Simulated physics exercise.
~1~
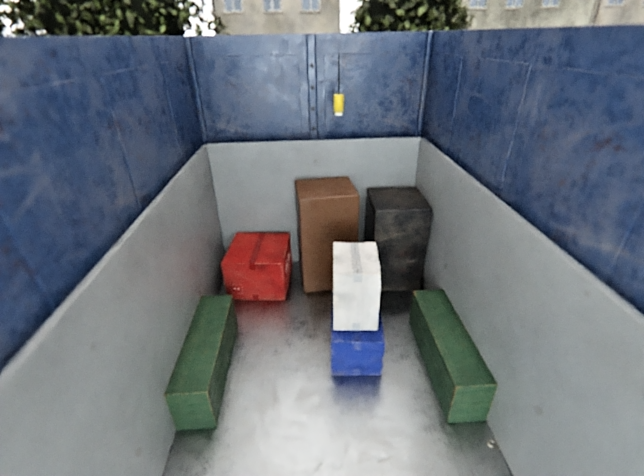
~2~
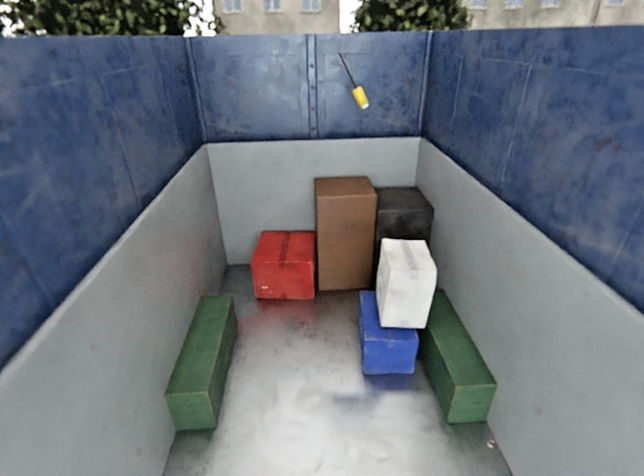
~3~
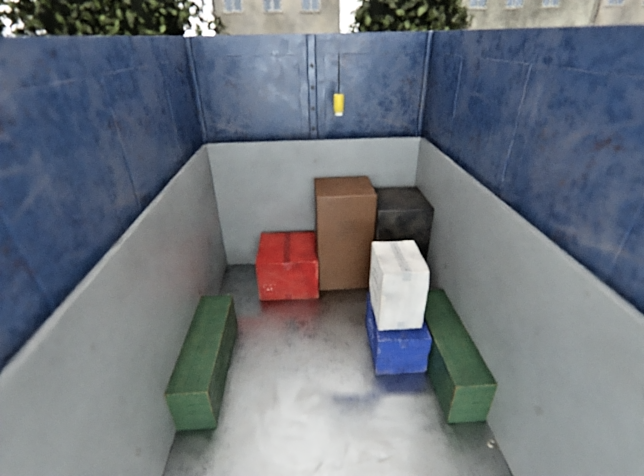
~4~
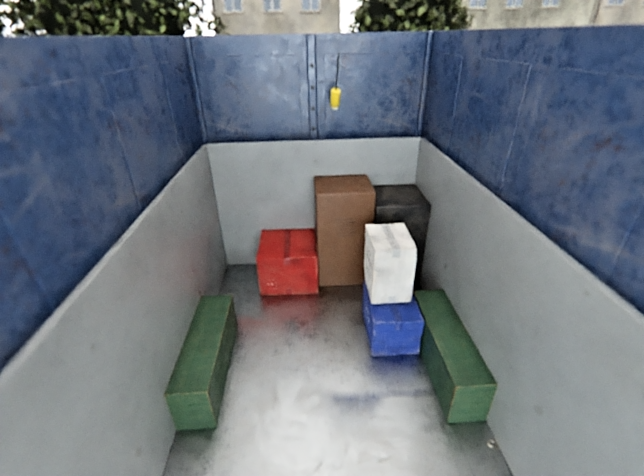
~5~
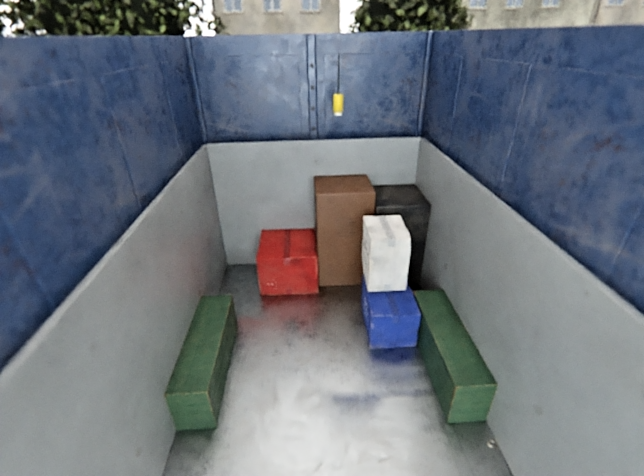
The brown, red, blue and white boxes shift right, then the stacked pair slides toward the back wall.
